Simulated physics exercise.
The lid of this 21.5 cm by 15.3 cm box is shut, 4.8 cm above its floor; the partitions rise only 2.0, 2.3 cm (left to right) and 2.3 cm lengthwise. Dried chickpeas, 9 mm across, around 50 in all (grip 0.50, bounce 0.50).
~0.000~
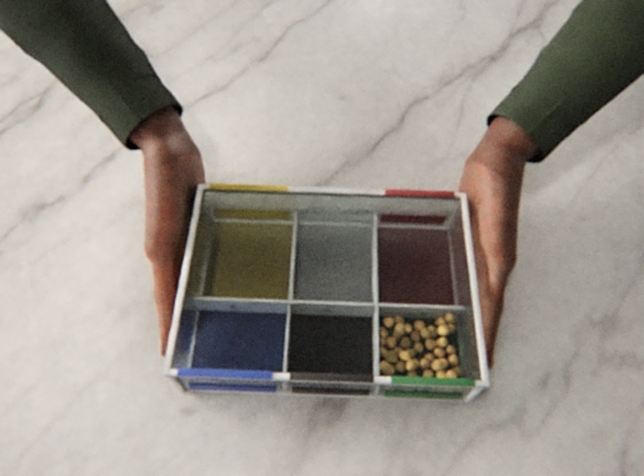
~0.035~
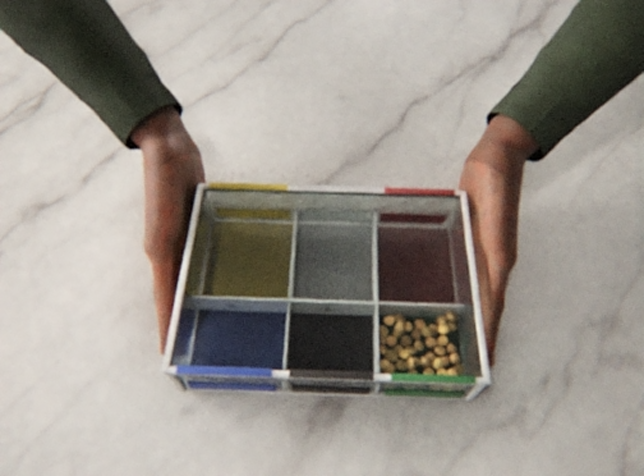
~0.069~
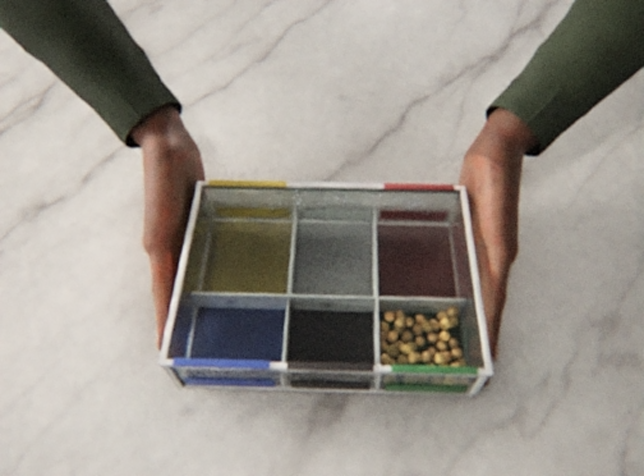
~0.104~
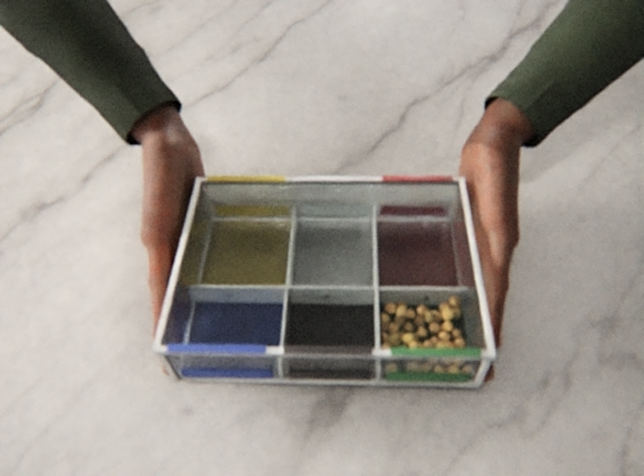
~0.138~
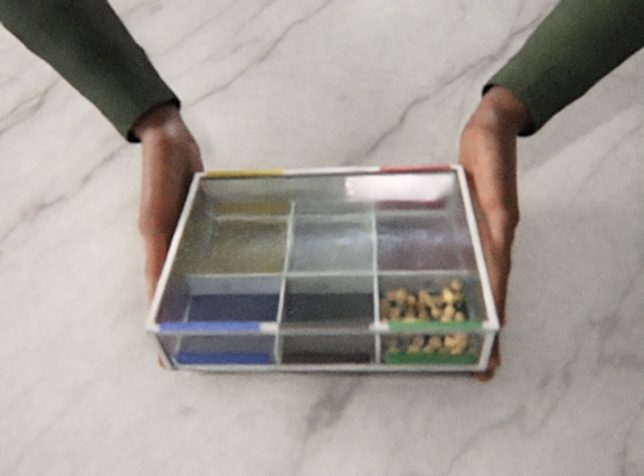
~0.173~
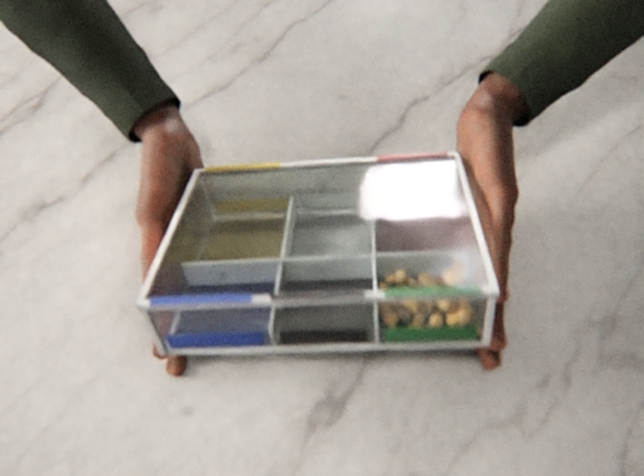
To begin with, two hands hold a shut, clear six-section box level above a marble surface, with chickpeas in the green-marked front right section. The hands then raise its front edge, slowly at first, tilting it backward and slightly left as glare spreads across the lid; the chickpeas remain in their section.
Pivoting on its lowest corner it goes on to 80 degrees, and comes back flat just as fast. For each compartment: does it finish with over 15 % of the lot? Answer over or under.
Red: Over, blue: Under, green: Over, yellow: Under, white: Over, black: Under.
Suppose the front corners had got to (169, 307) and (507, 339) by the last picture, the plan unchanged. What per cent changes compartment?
In that case some 25 per cent.
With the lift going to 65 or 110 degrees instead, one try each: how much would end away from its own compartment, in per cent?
About 40 and 100 per cent.
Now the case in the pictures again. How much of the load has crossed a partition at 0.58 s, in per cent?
Some 25 per cent.
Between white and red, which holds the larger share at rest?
The white compartment.
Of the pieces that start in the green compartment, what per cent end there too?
Roughly 20 per cent.
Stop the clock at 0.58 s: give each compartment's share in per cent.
Red 15; blue 0; green 75; yellow 0; white 5; black 0.
After 0.58 s, tilt 79 degrees; red 15 %, green 75 %, white 5 %.
After 0.85 s, tilt 32 degrees; red 30 %, green 25 %, yellow 5 %, white 45 %.
Then, at 1.23 s, tilt 0 degrees; red 30 %, green 25 %, yellow 5 %, white 45 %.
At rest (1.5 s), red 30 %, blue 0 %, green 25 %, yellow 5 %, white 45 %, black 0 %.
